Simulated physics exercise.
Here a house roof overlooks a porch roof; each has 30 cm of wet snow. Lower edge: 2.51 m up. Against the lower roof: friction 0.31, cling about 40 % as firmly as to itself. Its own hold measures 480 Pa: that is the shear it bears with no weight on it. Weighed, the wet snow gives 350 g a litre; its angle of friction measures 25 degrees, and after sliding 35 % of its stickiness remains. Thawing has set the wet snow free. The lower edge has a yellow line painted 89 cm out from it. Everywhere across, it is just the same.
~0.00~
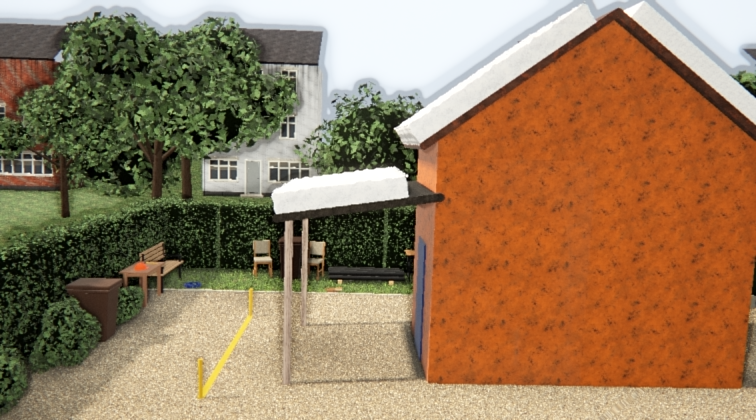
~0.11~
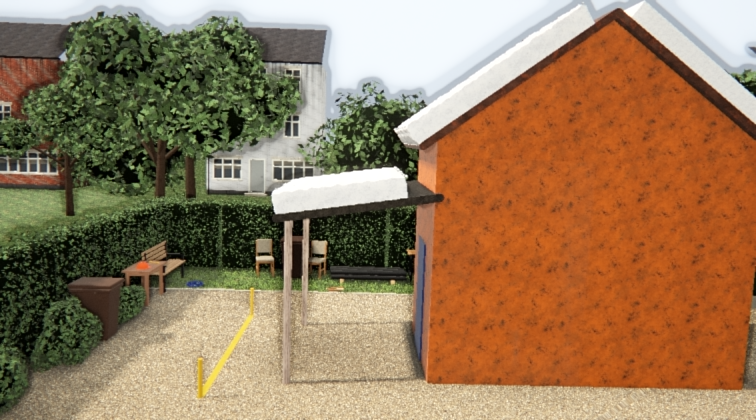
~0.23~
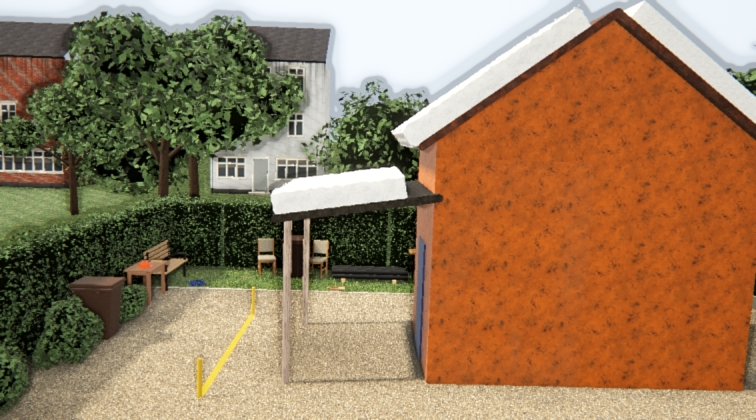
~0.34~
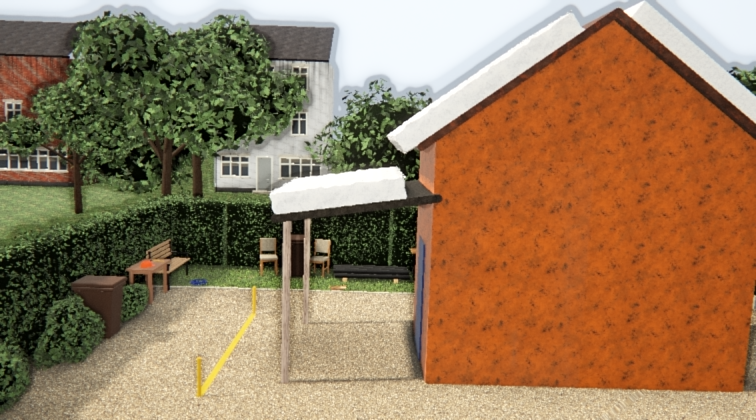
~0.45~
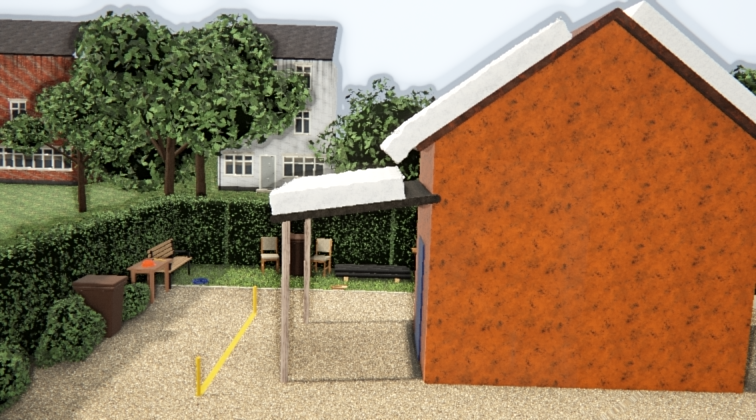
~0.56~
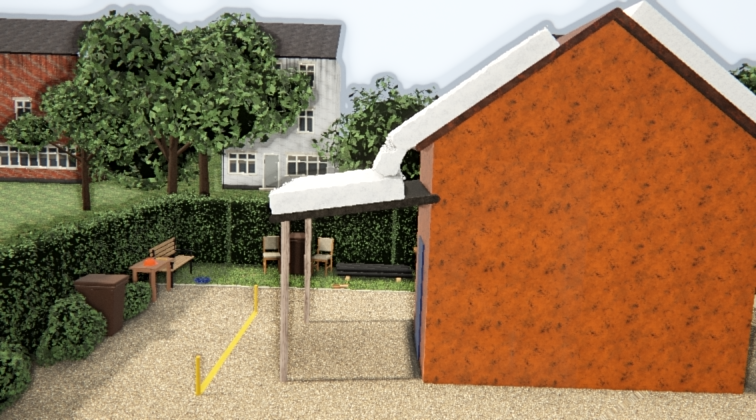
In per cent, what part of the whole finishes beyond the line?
I would say some 29 percent of the snow lies beyond it.
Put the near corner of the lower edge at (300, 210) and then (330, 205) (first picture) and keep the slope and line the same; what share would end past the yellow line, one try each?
35 %, then 45 %.
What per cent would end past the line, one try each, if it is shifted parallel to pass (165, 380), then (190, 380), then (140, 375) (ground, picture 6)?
About 16 %, 25 %, 10 %.
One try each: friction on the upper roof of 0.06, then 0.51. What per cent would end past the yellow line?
About 45 % in the first try and about 4 % in the second.
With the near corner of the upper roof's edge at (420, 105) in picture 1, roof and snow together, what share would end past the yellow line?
About 55 per cent.
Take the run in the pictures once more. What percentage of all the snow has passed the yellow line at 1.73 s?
I'd put it at close to 0 in a hundred.
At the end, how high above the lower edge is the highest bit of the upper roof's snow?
Roughly 0.7 m.
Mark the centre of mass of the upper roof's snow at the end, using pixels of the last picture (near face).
Roughly at (269, 261).
After 1.10 s, none is below the lower edge and 0 % is past the line.
After 1.73 s, 6 % is below the lower edge and 0 % is past the line.
After 2.37 s, 40 % is below the lower edge and 23 % is past the line.
After 3.00 s, 46 % is below the lower edge and 29 % is past the line.
After 5.60 s, at the end, 49 % is below the lower edge and 29 % is past the line.
